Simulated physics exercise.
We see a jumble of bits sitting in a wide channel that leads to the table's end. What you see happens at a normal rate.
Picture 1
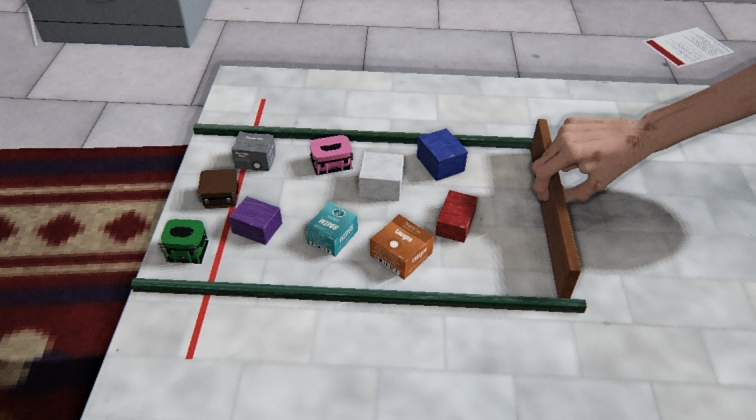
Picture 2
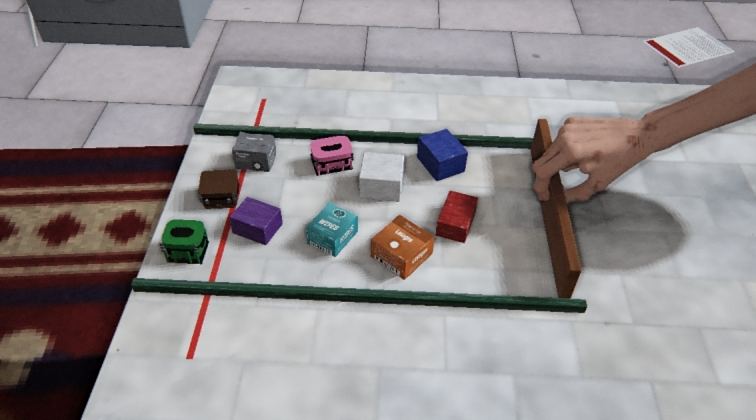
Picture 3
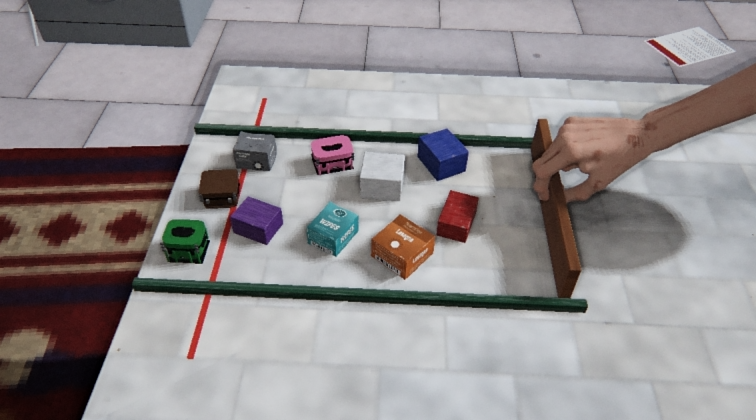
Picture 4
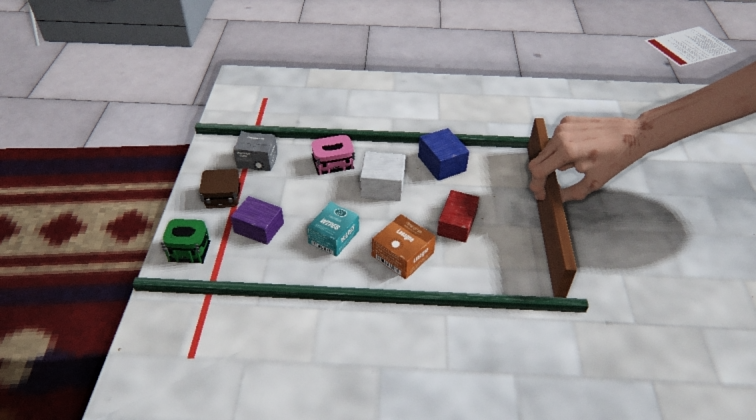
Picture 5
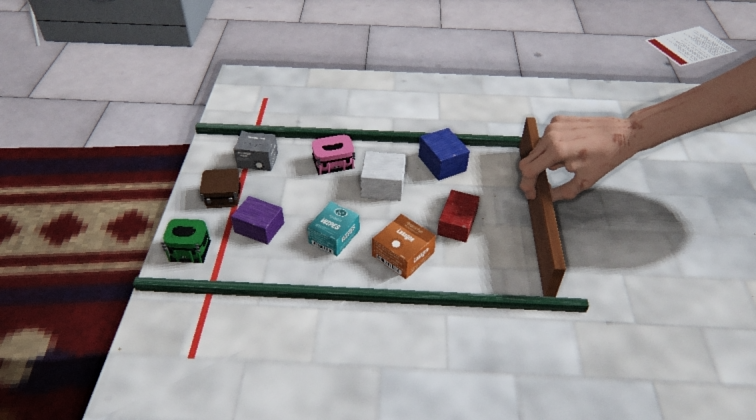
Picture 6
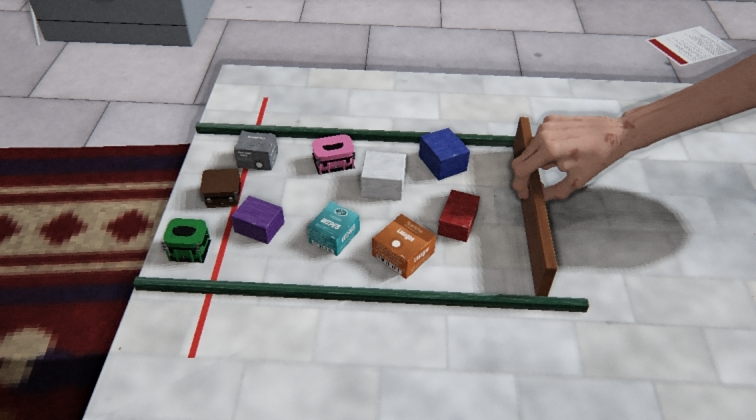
At the start, a hand grips a wooden board at the right side of a channel between two green rails, with small colourful boxes and cases scattered ahead near a red line. The hand holds almost still, then slides the board slightly left toward the objects, which show no clear movement.
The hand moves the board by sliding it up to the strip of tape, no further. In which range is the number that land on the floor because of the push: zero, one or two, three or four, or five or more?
The edge claims one or two.
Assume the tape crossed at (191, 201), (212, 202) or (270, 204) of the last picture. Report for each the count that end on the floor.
Respectively, 6, 6 and 0.
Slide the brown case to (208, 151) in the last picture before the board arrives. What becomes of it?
Here the brown case goes off.
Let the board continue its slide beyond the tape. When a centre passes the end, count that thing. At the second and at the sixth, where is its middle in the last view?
For the first, roughly (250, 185); for the next, roughly (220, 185).
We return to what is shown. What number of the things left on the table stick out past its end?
Looks like 4 of them.
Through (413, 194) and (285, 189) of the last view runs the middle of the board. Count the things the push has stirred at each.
So far 3, and 10 at the second.
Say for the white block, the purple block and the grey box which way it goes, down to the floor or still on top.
Result: White block safe, purple block gone, grey box gone.
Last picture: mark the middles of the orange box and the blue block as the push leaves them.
Same order as the question: First (193, 252), second (234, 140).
Early on, none off yet; green case at rest near (187, 241); brown case at rest near (222, 189); grey box at rest near (257, 151).
A while later, none off yet; green case at rest near (187, 241); brown case travelled a little near (211, 184); grey box travelled a little near (239, 151).
Finally, the number that fall off is one or two; lost, purple block and grey box.
